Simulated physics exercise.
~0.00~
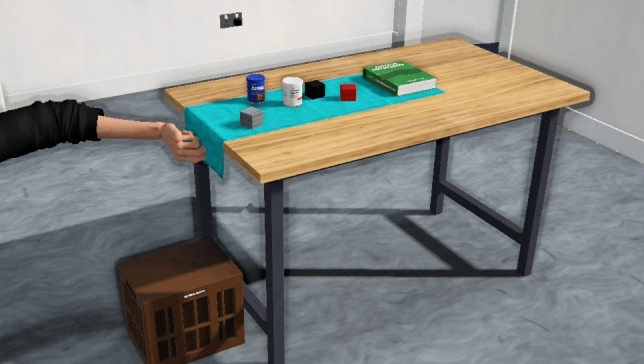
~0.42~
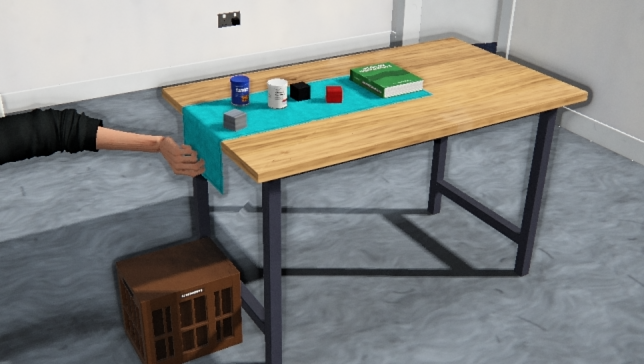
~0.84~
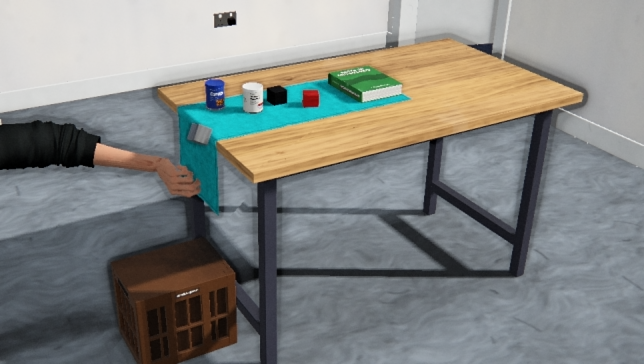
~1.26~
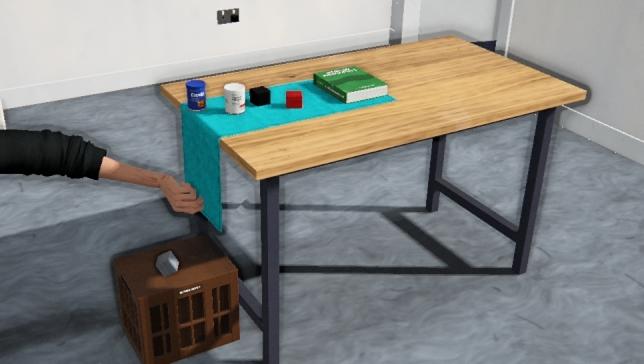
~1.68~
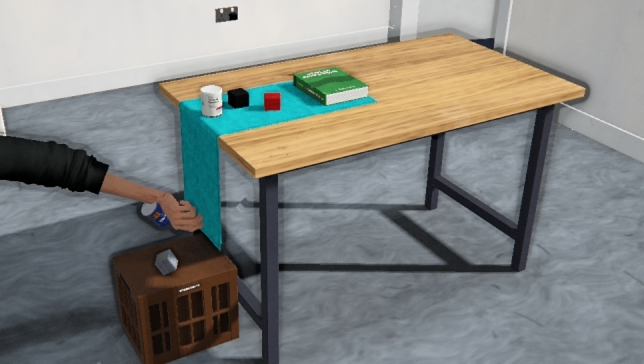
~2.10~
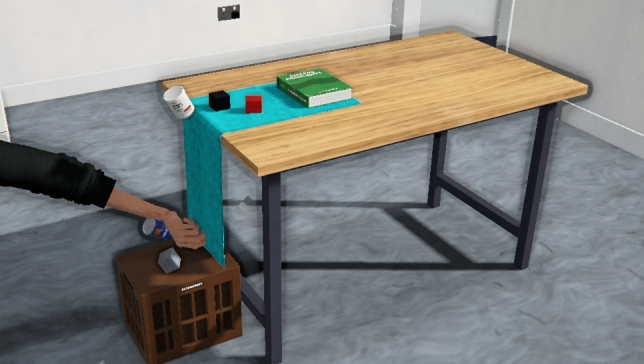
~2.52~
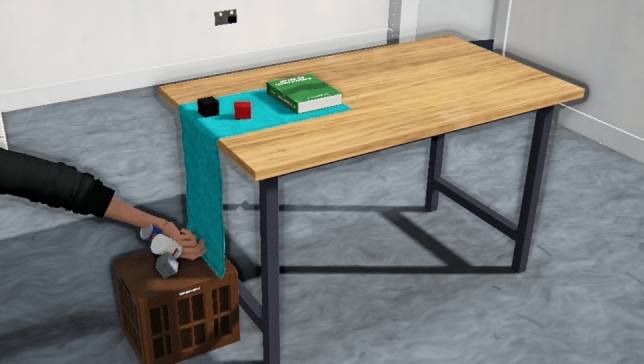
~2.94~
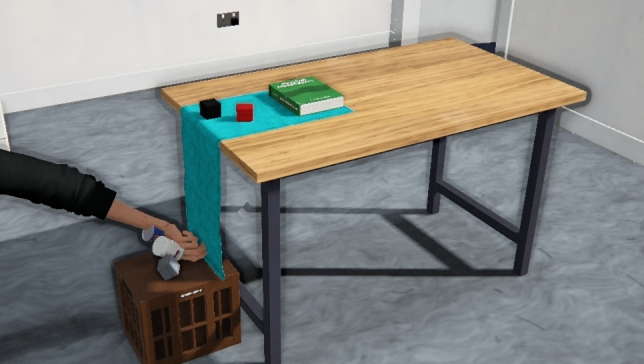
A hand reaching in from the left grips the hanging end of a turquoise cloth on a wooden table, seen from slightly above in a grey-floored room by a gently swaying camera. On the cloth sit a grey cube, a blue can, a white can, black and red cubes and a green book, with a brown crate below. As the hand slowly draws the cloth down, the grey cube tips over the edge onto the crate. The blue can follows, upside down, then the white can leans and drops. The cloth stops at the crate, leaving both cubes and the book on the table.
